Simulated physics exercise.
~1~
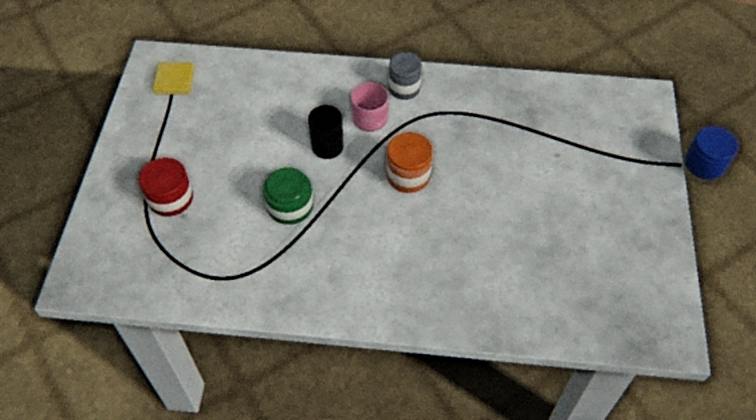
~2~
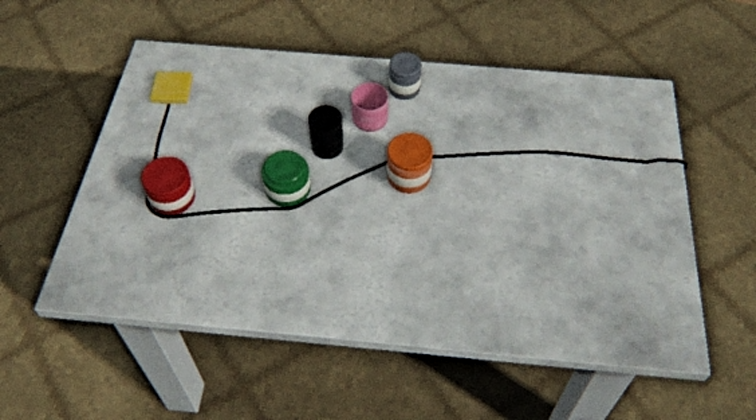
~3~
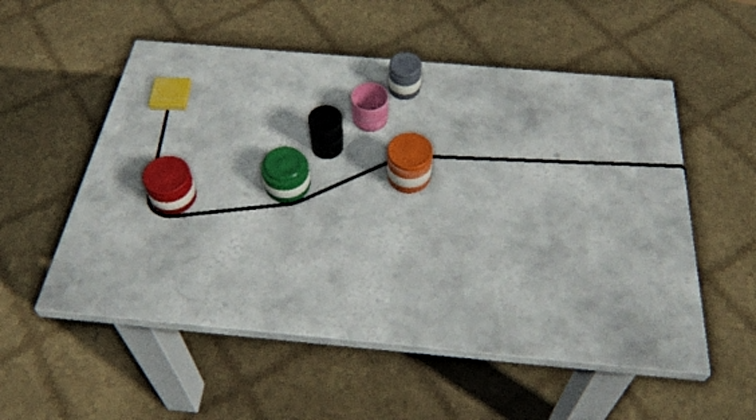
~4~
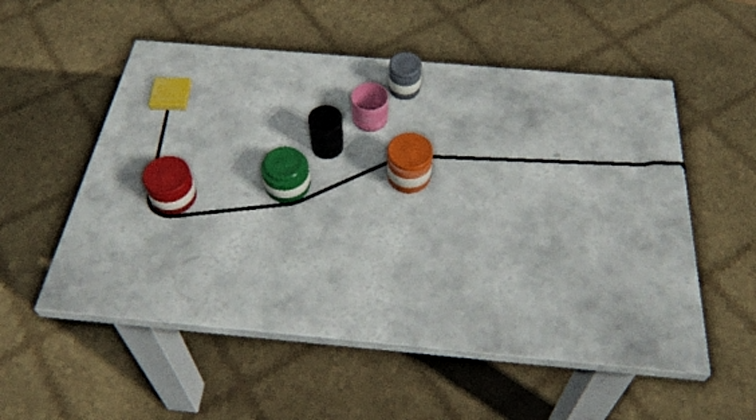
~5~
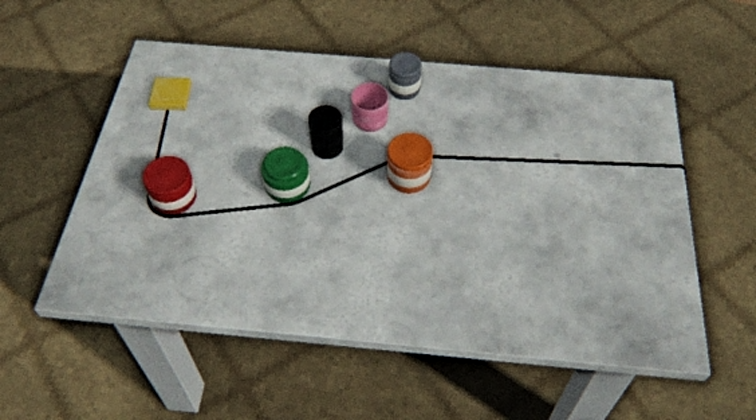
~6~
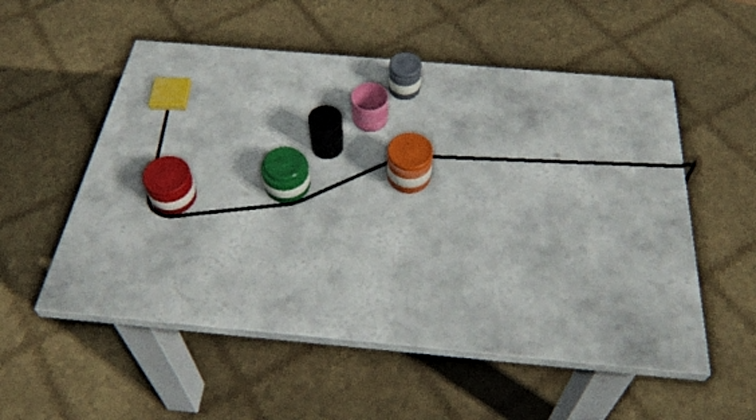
Blue cylinder dropping off a table's right edge, pulling a black cable taut around jars and nudging a yellow block before everything settles.
